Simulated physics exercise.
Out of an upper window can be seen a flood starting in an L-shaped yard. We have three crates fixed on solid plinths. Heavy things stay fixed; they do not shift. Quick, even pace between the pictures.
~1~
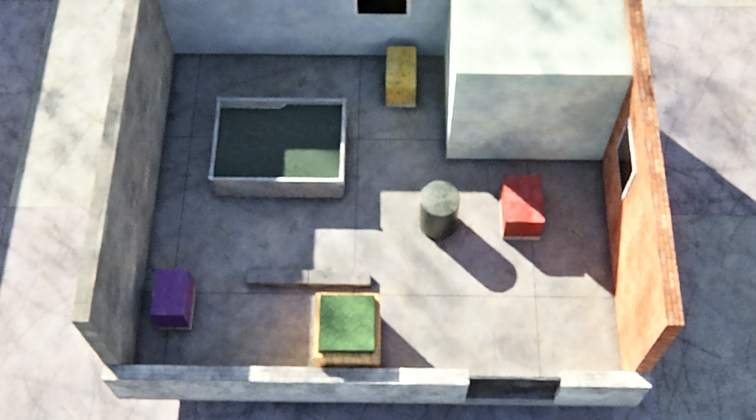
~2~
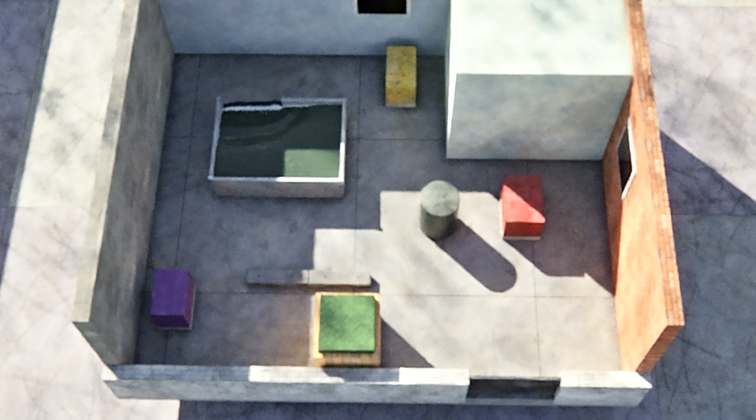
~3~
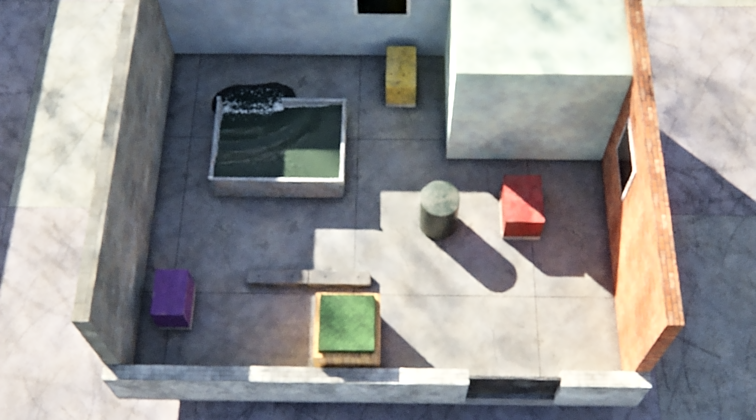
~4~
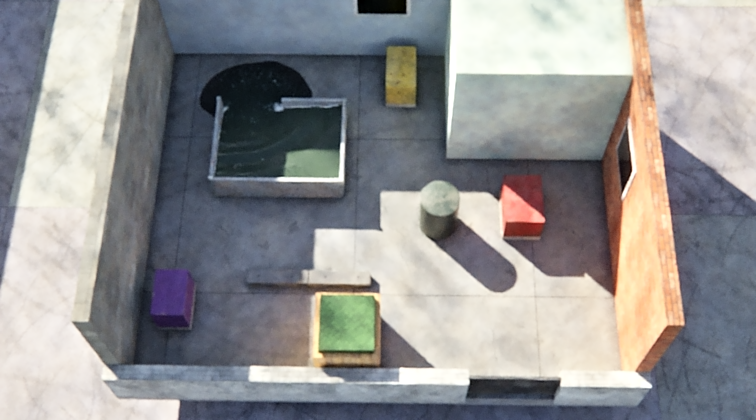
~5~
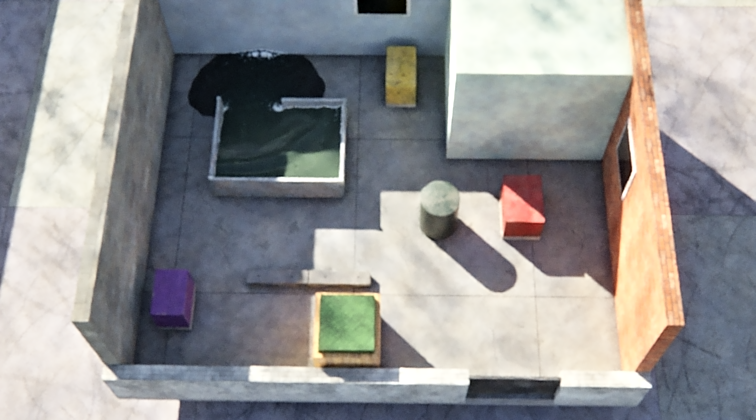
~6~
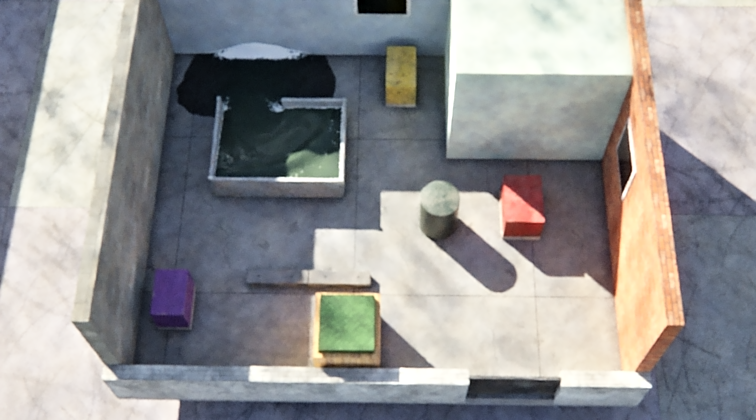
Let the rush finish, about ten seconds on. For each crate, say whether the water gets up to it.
At the end, the red crate will have no water on it; the purple crate will have water on it; the yellow crate will have water on it.
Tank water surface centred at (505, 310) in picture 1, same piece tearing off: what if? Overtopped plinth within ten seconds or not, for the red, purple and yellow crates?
Red crate gets overtopped; purple crate is untouched; yellow crate is untouched.
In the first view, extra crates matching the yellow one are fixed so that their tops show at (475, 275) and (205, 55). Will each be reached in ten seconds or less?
I'd expect the first one is left untouched and the next one gets submerged.
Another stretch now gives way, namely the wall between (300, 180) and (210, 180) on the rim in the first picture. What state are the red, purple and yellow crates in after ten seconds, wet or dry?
I'd say the red crate stays clear, while the purple crate is overrun and the yellow crate stays clear.
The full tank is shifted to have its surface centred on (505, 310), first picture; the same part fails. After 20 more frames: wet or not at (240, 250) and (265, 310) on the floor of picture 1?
Submerged, then untouched.
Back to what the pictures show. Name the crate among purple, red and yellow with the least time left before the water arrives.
It's the crate marked yellow.
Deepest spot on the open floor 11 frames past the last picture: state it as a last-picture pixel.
I'd point to about (185, 55).
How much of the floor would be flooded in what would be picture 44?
That works out at 60 %.
A moment on, water covers 10 % of the floor; the red crate not reached, the purple crate not reached, the yellow crate not reached.
Next, water covers 20 % of the floor; the red crate not reached, the purple crate not reached, the yellow crate water round its plinth.
Then, water covers 40 % of the floor; the red crate not reached, the purple crate water round its plinth, the yellow crate water round its plinth.
Later, water covers 60 % of the floor; the red crate water round its plinth, the purple crate water round its plinth, the yellow crate water round its plinth.
In the end, water covers 85 % of the floor; the red crate stayed above the water, the purple crate was topped, the yellow crate was topped.
